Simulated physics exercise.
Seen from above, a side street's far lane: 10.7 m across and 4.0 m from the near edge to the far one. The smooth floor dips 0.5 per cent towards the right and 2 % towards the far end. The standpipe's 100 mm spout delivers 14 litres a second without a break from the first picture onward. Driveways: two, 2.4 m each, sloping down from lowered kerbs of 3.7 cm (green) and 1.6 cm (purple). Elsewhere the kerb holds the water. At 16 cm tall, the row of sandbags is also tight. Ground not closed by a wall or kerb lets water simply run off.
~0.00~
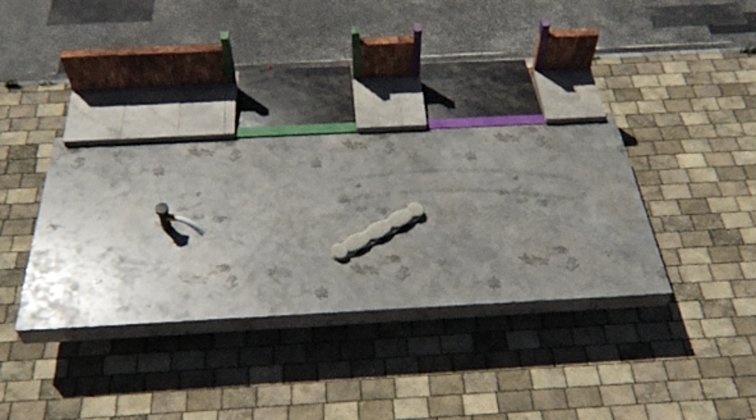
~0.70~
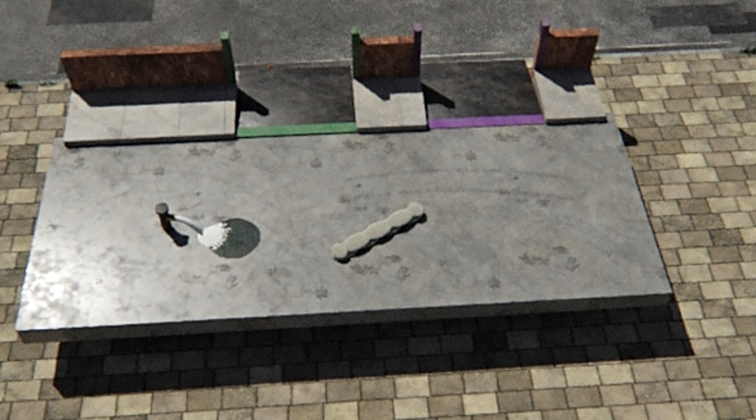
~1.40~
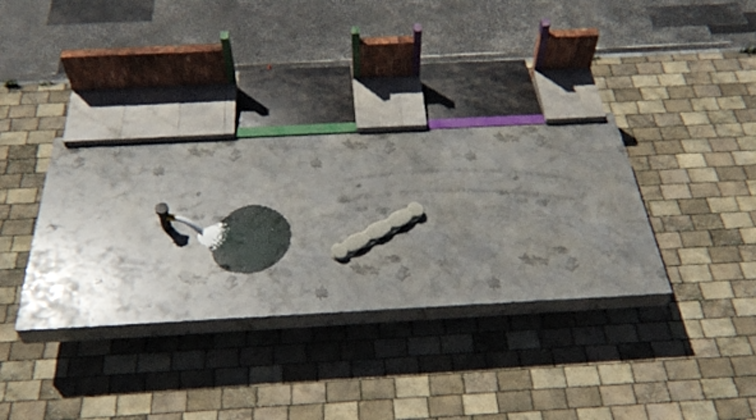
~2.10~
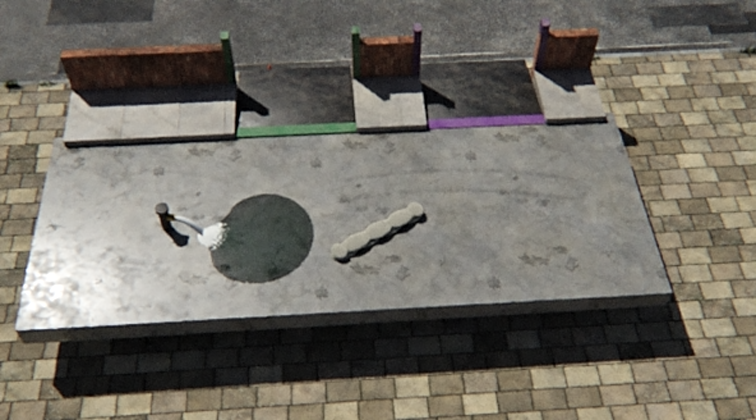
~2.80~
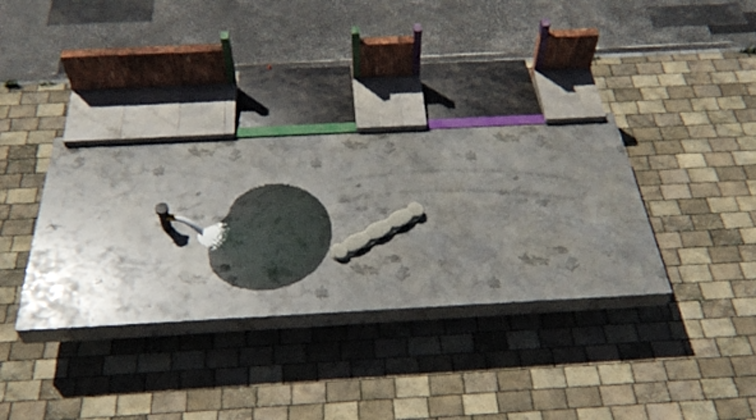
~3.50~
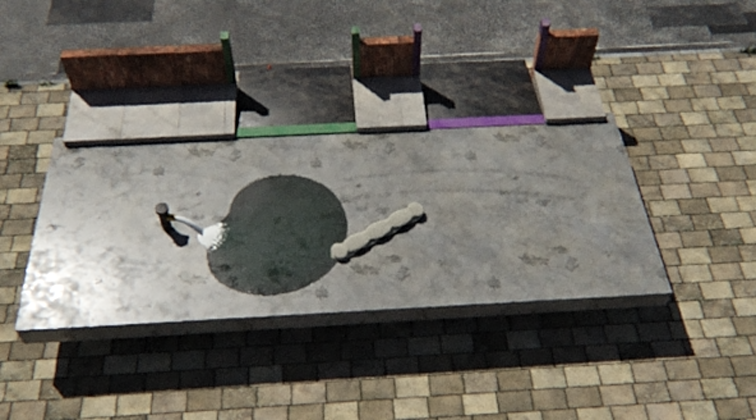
Water poured from a small spout onto a dry grey slab and spread into a dark, round puddle, which widened mostly to the right until its edge met a pale, bumpy strip.
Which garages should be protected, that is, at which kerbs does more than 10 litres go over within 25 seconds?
In the end the green driveway fails to make the cut. The purple driveway makes the cut.
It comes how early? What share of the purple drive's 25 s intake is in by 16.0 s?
By that time around 5 per cent is in.
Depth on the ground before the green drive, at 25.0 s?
Depth: Approx. 3.0 cm.
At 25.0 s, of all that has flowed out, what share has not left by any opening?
Share: About 86 %.
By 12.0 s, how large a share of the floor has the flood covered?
Near 25 per cent of the floor.
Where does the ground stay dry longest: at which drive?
That's the purple one, last of all.
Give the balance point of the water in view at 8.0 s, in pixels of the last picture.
The water is centred close to (309, 217).
After 5.0 s water covers 15 % of the floor and is deepest (4 cm) near (209, 232); green driveway not reached, purple driveway not reached.
After 8.0 s water covers 20 % of the floor and is deepest (4 cm) near (209, 232); green driveway 1.2 cm at the lowered kerb, 0 L in, purple driveway not reached.
After 12.0 s water covers 25 % of the floor and is deepest (4 cm) near (209, 232); green driveway 2.3 cm at the lowered kerb, 0 L in, purple driveway 0.85 cm at the lowered kerb, 0 L in.
After 16.0 s water covers 35 % of the floor and is deepest (4 cm) near (209, 232); green driveway 2.7 cm at the lowered kerb, 0 L in, purple driveway 2.2 cm at the lowered kerb, 1 L in.
After 25.0 s water covers 45 % of the floor and is deepest (4 cm) near (209, 232); green driveway 3.1 cm at the lowered kerb, 0 L in, purple driveway 2.8 cm at the lowered kerb, 25 L in.
